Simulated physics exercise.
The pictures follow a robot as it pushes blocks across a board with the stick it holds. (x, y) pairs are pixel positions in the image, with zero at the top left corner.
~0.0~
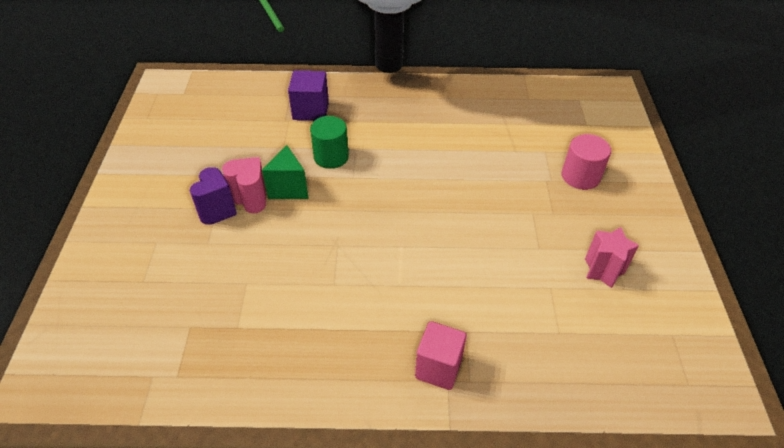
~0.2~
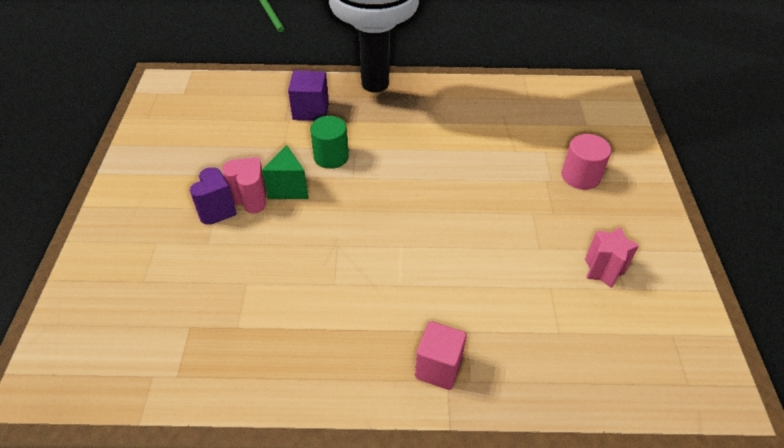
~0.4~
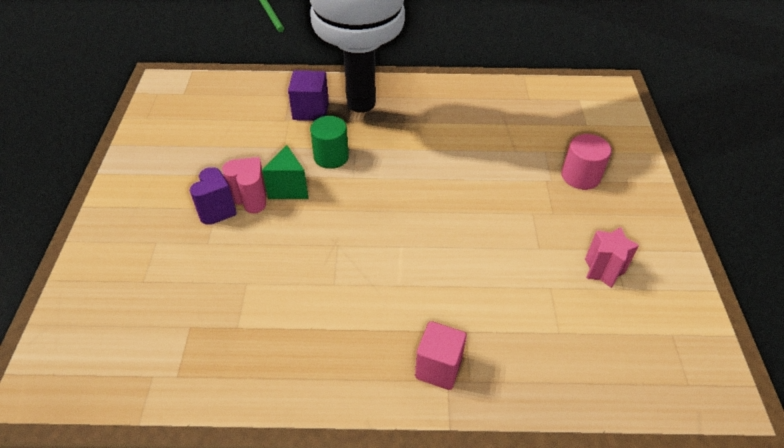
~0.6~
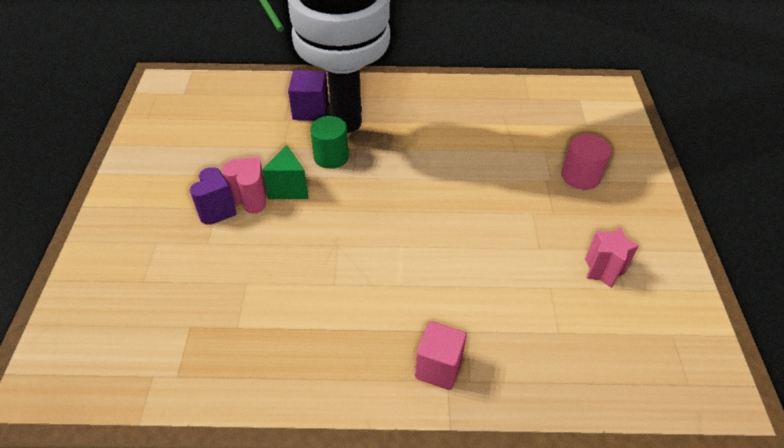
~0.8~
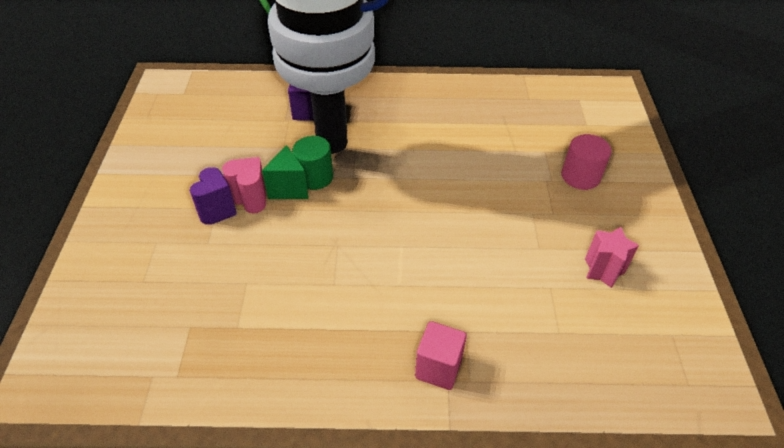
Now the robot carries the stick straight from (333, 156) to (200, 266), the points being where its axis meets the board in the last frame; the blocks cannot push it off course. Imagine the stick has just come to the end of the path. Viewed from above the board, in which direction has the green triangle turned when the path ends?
From above, counter-clockwise.
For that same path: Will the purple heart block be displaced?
Going by the path, yes.
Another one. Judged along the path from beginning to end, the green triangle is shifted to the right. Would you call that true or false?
Answer: False.
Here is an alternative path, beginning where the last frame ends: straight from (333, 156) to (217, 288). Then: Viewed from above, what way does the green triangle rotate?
Turns clockwise.
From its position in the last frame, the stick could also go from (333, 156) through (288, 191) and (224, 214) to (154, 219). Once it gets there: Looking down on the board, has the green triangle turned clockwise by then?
Answer: No.
On the path given first. One third of the way, stick (290, 178); pink heart block (239, 172), turned 25° clockwise; green triangle (244, 205); green circular block (271, 185).
Two thirds of the way, stick (245, 214); purple heart block (190, 182), turned 15° clockwise; pink heart block (223, 176), turned 45° clockwise; green triangle (207, 252), turned 30° anticlockwise; green circular block (227, 225).
At the end, stick (195, 254); purple heart block (191, 183), turned 15° clockwise; pink heart block (224, 176), turned 45° clockwise; green triangle (187, 302), turned 60° anticlockwise; green circular block (187, 270).
